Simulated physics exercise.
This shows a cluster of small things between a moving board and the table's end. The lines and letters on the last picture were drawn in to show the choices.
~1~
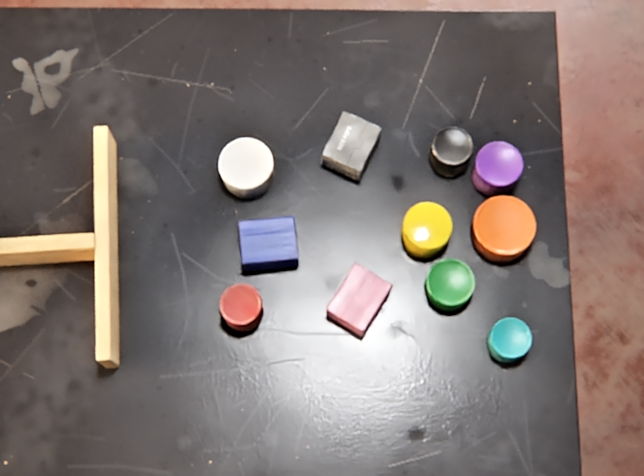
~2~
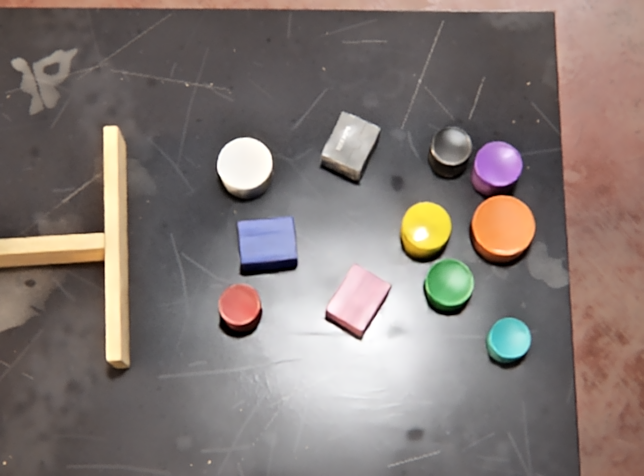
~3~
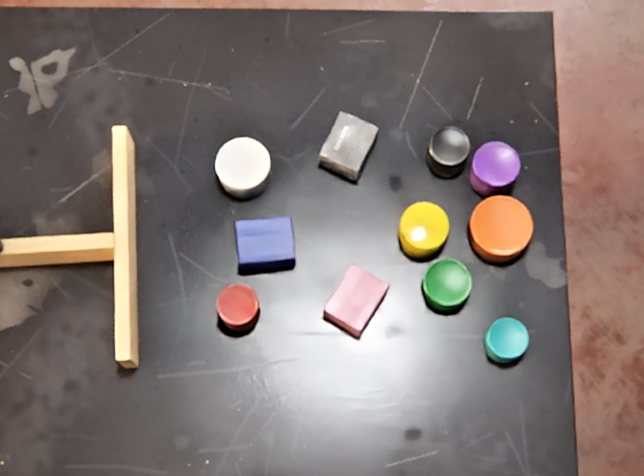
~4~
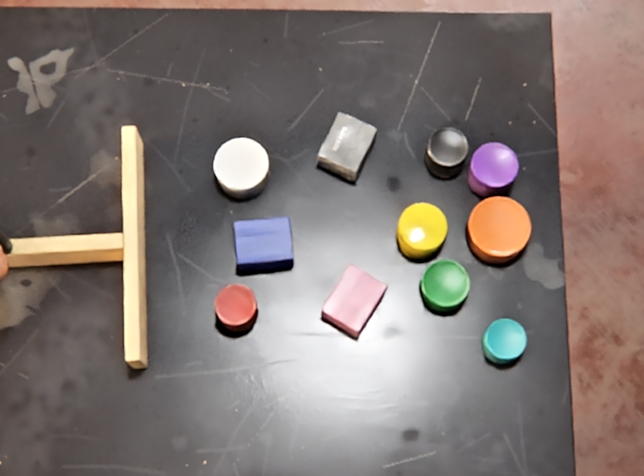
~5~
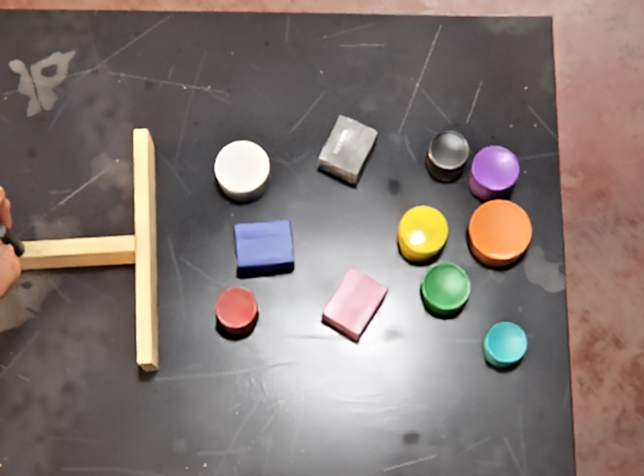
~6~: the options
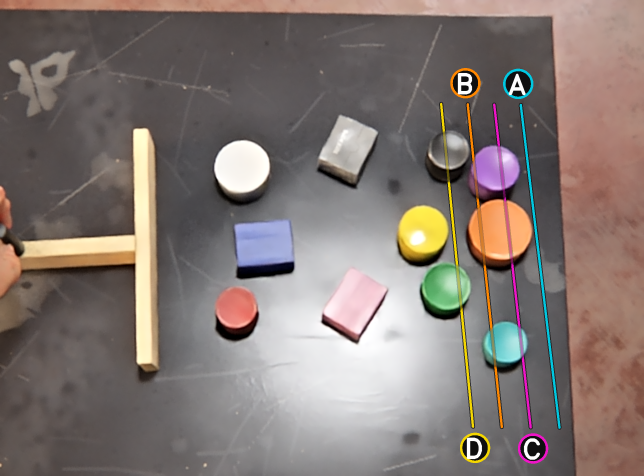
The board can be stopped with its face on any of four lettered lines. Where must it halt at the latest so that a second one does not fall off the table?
D is the last line within the limit.
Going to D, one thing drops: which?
The orange tub goes over.
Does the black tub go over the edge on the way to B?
No.
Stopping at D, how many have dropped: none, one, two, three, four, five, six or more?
By then, one.
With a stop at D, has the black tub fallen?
No.
On the copy, A at (539, 259); B at (484, 258); C at (512, 259); D at (456, 258).
On D. First, board (255, 244); red tub (288, 310); white jar (287, 170).
Then, board (370, 245); orange tub (509, 233); green tub (479, 278).
Finally, board (456, 246); orange tub over the edge; green tub (557, 269); one fallen.
By contrast, A drops nine; B drops two; C drops five.
